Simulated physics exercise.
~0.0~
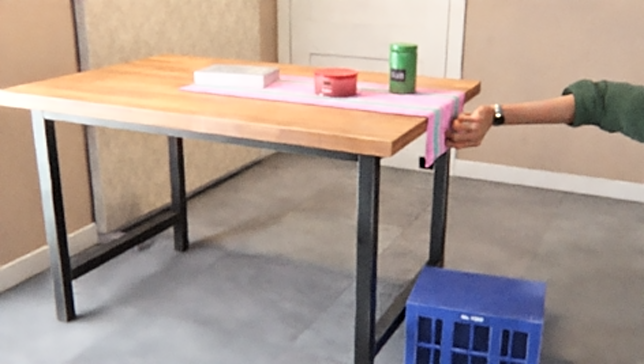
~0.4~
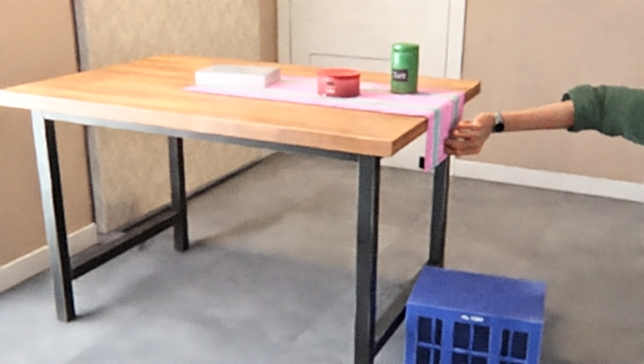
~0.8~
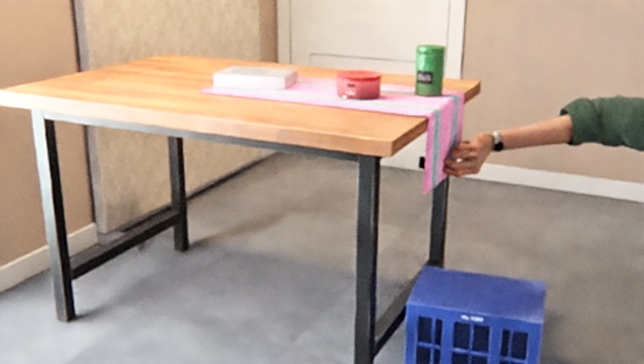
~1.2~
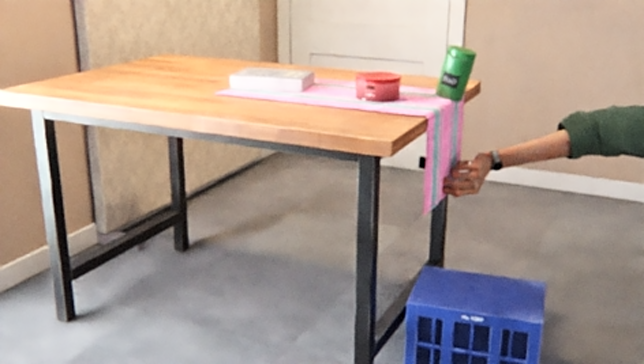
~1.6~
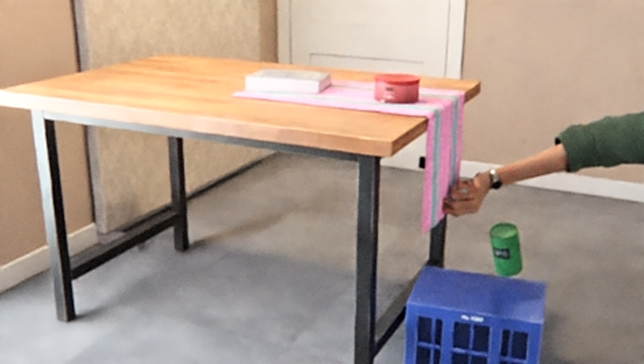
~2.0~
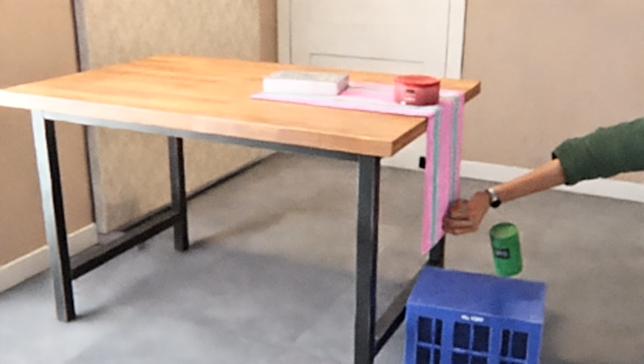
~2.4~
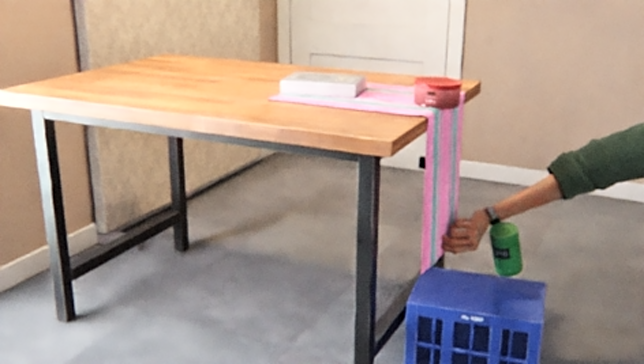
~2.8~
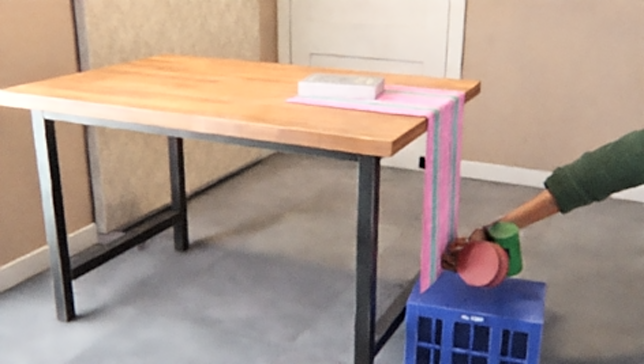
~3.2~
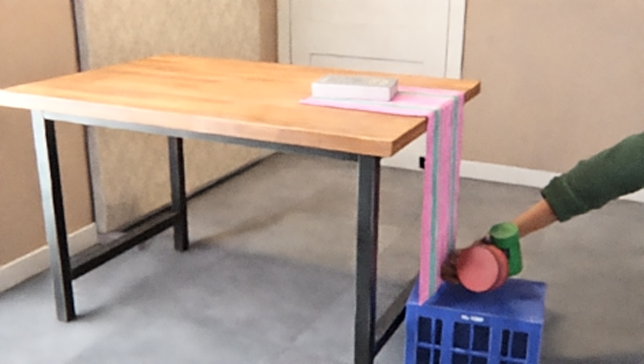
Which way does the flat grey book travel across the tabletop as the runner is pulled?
It moves to the right, riding along on the pink runner towards the end of the table and staying on top.
